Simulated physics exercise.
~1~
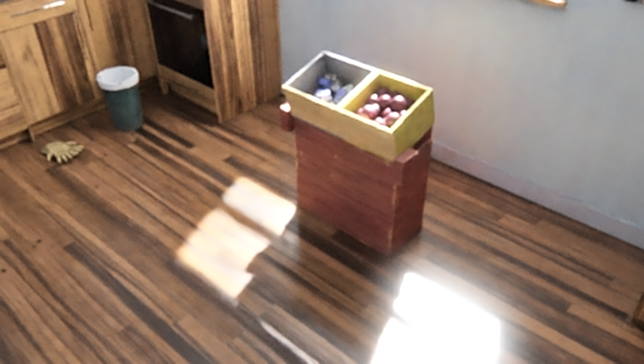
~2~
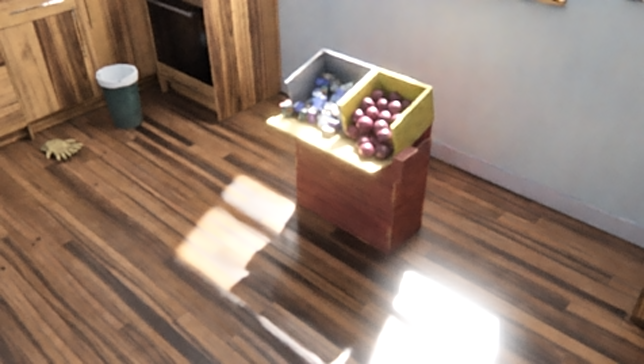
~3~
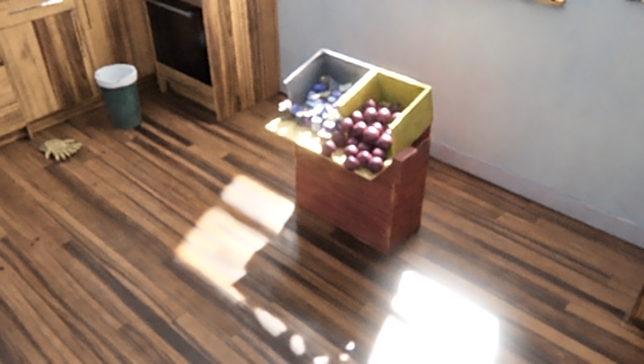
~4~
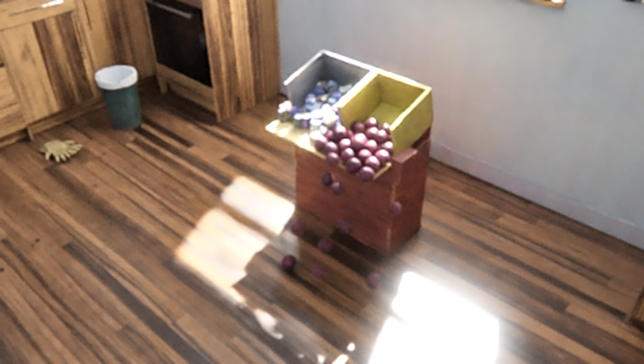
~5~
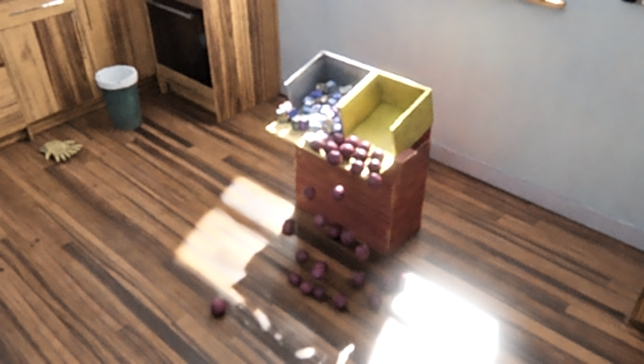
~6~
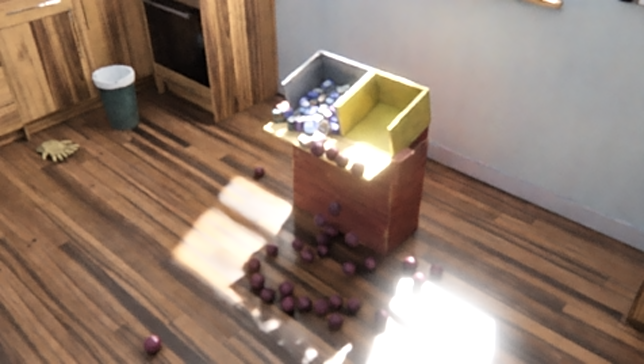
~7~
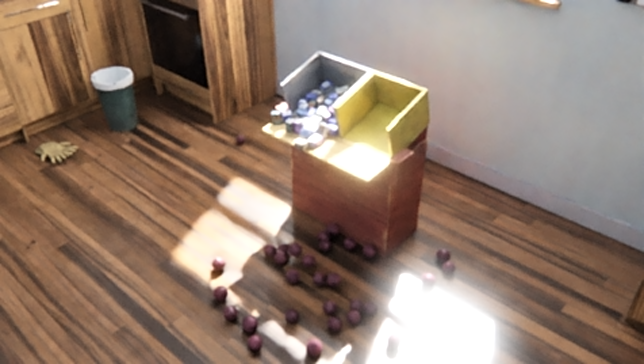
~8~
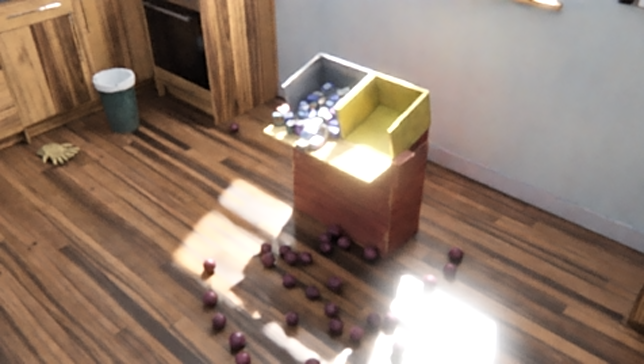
A sunlit kitchen with a dark wooden floor is seen from above through a slightly swaying view. A reddish wooden stand holds two open chutes side by side, a grey one on the left with small blue and white cartons and a yellow one on the right with red onions, while a green bin stands by the cabinets. The flap across their low end drops open, and both loads slide forward. The onions spill over the edge, bounce and roll across the floor. Finally the yellow chute is empty, onions lie scattered below, and the cartons remain heaped in the grey chute.
